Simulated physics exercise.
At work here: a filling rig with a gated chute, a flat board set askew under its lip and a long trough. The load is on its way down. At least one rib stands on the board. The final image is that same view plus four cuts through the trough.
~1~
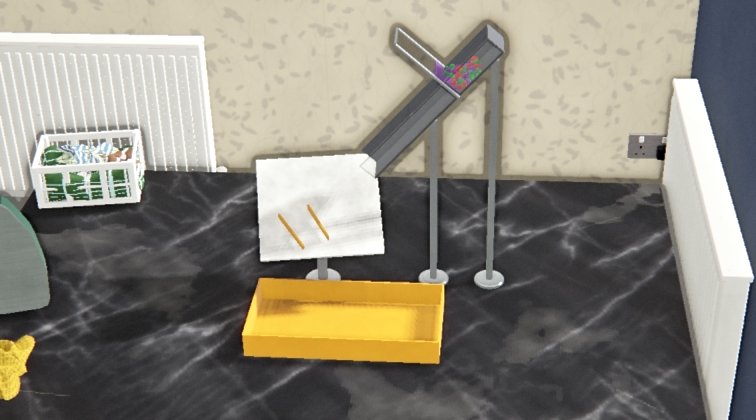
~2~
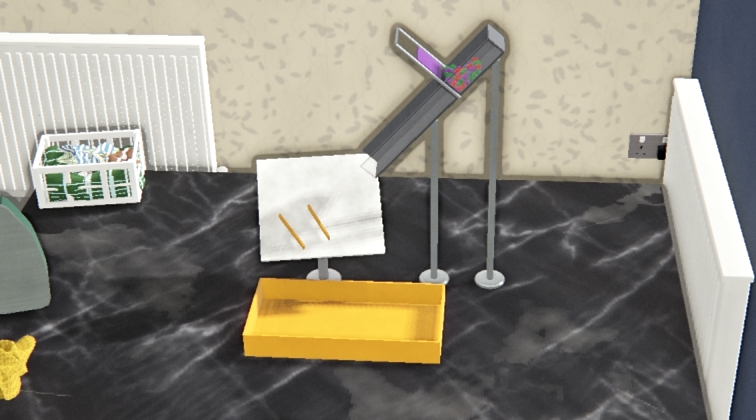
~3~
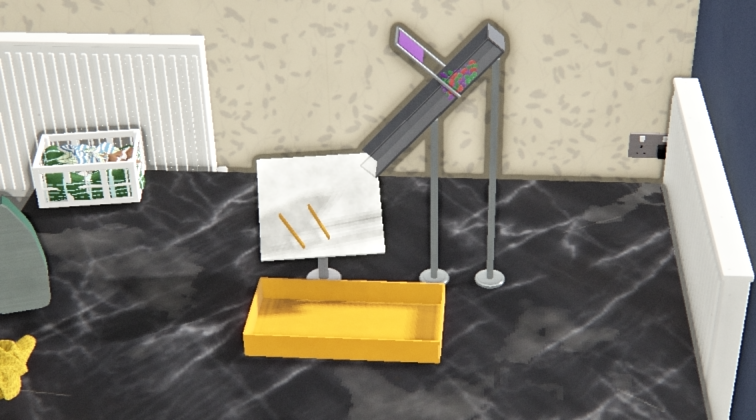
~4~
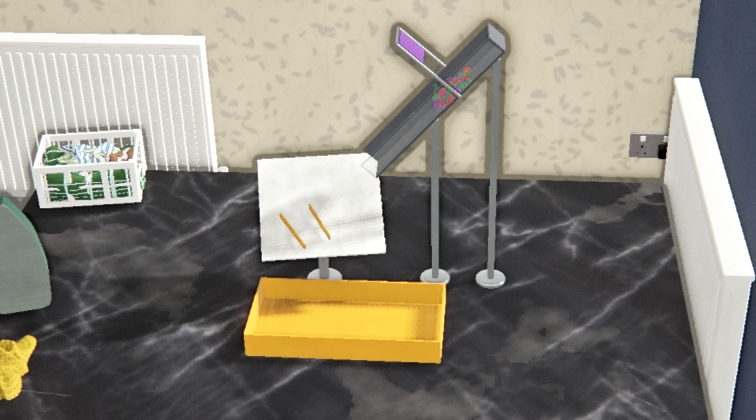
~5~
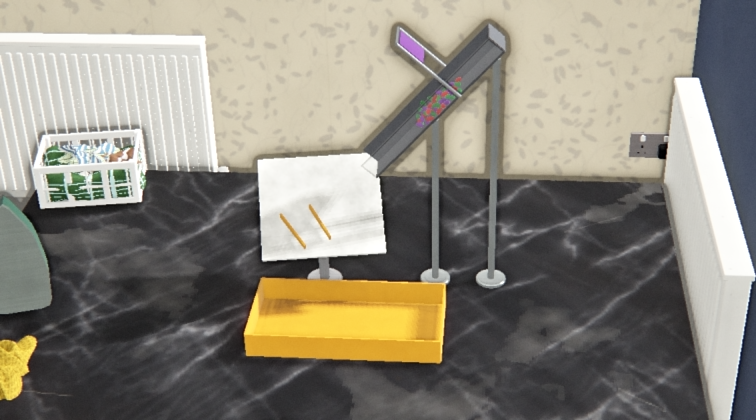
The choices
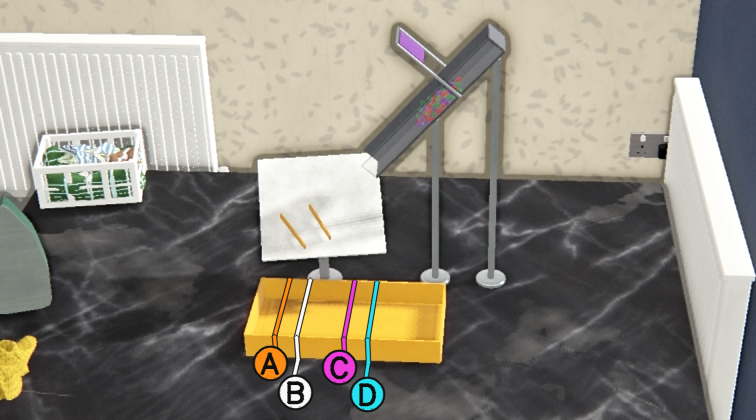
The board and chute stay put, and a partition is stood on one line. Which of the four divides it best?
C beats the others.
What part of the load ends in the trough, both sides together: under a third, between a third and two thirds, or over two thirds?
Over two thirds.
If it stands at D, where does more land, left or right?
Left.
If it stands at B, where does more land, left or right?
Right.
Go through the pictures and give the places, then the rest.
In the first frame, load behind the gate at (461, 75), jelly beans; lip of the chute at (376, 170), sloping steeply.
In the second frame, middle of the board at (320, 205), tilted fairly steeply; middle of its low edge at (323, 256); of its high edge at (316, 157).
In the third frame, front corners of the trough at (244, 334) and (439, 341), empty; front of the load at (448, 93).
In the fourth frame, middle of the load at (448, 93); its front at (438, 108), about a quarter of the way to the lip; rib from (309, 204) to (330, 236); rib from (280, 213) to (305, 245).
In the fifth frame, middle of the load at (439, 100); its front at (421, 124), about half of the way to the lip.
On the marked copy, line A crosses the front rim at (274, 335); line B crosses the front rim at (296, 336); line C crosses the front rim at (343, 338); line D crosses the front rim at (367, 339).
For line A, of what is caught, none on the left of the divider, all on the right.
For line B, of what is caught, none on the left of the divider, all on the right.
For line C, of what is caught, about two thirds on the left of the divider, about a third on the right.
For line D, of what is caught, nearly all on the left of the divider, a stray few on the right.
